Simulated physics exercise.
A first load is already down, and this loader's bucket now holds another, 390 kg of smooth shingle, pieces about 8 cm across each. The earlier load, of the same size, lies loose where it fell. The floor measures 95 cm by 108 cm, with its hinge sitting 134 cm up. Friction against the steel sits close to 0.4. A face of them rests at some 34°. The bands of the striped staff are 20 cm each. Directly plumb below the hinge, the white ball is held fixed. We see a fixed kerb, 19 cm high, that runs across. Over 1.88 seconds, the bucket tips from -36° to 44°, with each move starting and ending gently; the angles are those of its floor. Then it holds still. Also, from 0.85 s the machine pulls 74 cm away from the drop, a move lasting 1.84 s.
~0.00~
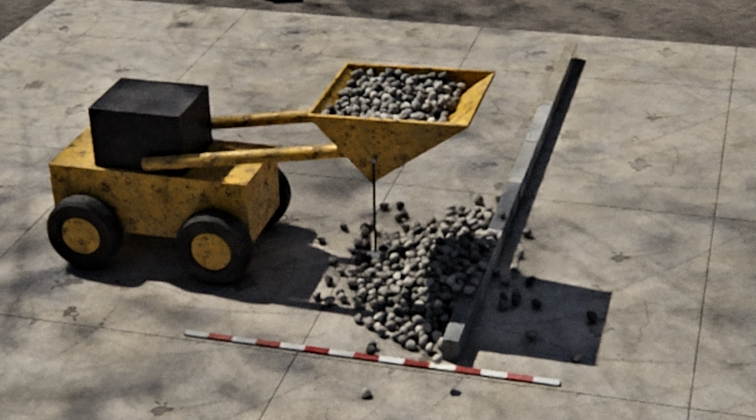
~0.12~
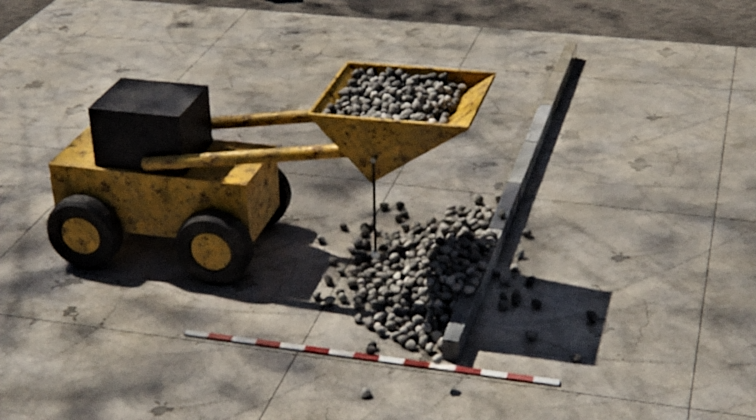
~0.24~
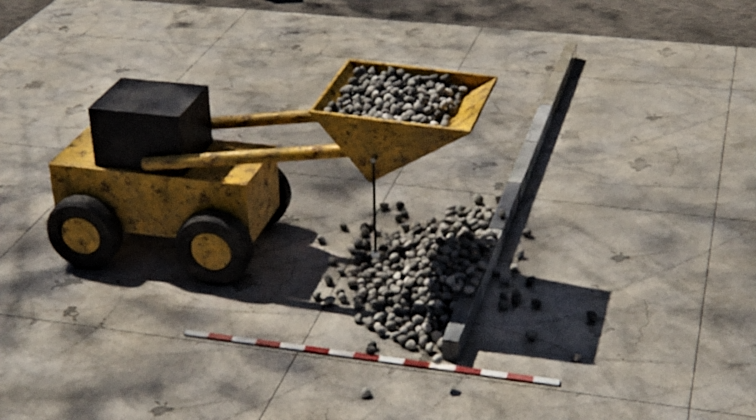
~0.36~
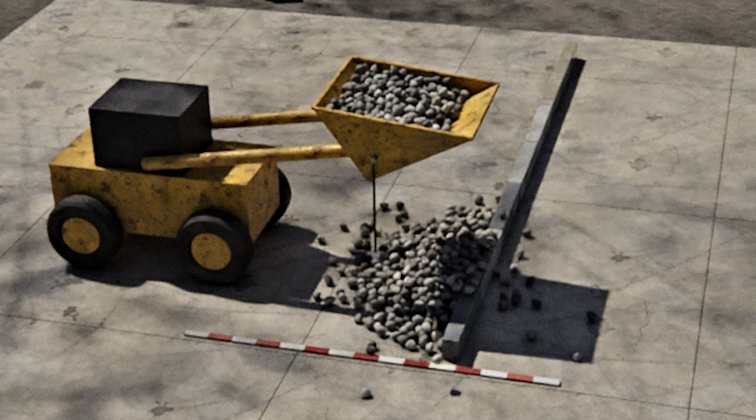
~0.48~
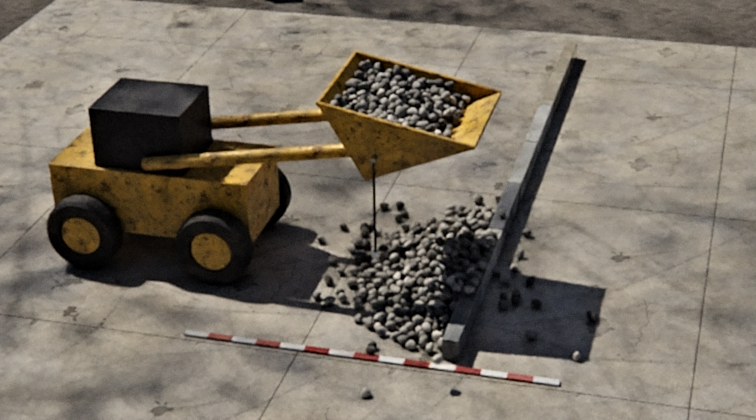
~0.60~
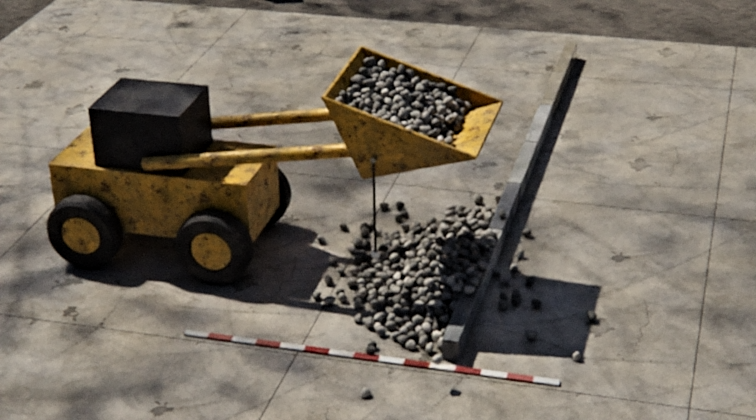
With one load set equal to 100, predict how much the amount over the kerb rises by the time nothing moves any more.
It rises by roughly 27 percent.
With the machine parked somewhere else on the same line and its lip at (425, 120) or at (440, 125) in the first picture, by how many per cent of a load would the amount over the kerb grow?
About 0 per cent from the first spot and 10 per cent from the second.
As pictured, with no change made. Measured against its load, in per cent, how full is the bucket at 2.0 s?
Roughly 5 per cent is still inside.
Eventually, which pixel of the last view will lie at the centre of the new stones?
Their centre ends up near (450, 262).
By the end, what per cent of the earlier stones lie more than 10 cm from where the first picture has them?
Close to 20 per cent.
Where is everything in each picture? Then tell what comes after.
The first frame shows lip at (468, 126), floor tilted -36°, highest stones at (411, 86). The earlier load is highest near (447, 246), 28 cm above ground level, 98 % on this side of the kerb, 2 % over the kerb.
In the second frame, the bucket is at -35°, its lip at (468, 128); the top of the load is at (406, 86); the stones move at 0.1 m/s on average.
The third frame shows lip at (470, 132), floor tilted -32°, highest stones at (388, 83); the stones move at 0.1 m/s on average.
In the fourth frame, the bucket is at -28°, its lip at (472, 139); the top of the load is at (368, 80); the stones move at 0.2 m/s on average.
The fifth frame shows lip at (475, 148), floor tilted -23°, highest stones at (366, 76); the stones move at 0.2 m/s on average.
In the sixth frame, the bucket is at -17°, its lip at (476, 158); the top of the load is at (368, 72); the stones move at 0.2 m/s on average.
After 1.4 s the floor is at 32°; in per cent of one load, 83 in the bucket, 114 on this side of the kerb, 3 over the kerb; the foremost stones are at (538, 311).
After 2.0 s the floor is at 44°; in per cent of one load, 4 in the bucket, 171 on this side of the kerb, 24 over the kerb; the foremost stones are at (585, 302).
After 3.1 s the floor is at 44°; in per cent of one load, 0 in the bucket, 170 on this side of the kerb, 30 over the kerb; the foremost stones are at (657, 299).
After 5.8 s the floor is at 44°; in per cent of one load, 0 in the bucket, 170 on this side of the kerb, 30 over the kerb; the foremost stones are at (657, 299). Net gain over the kerb, 27.
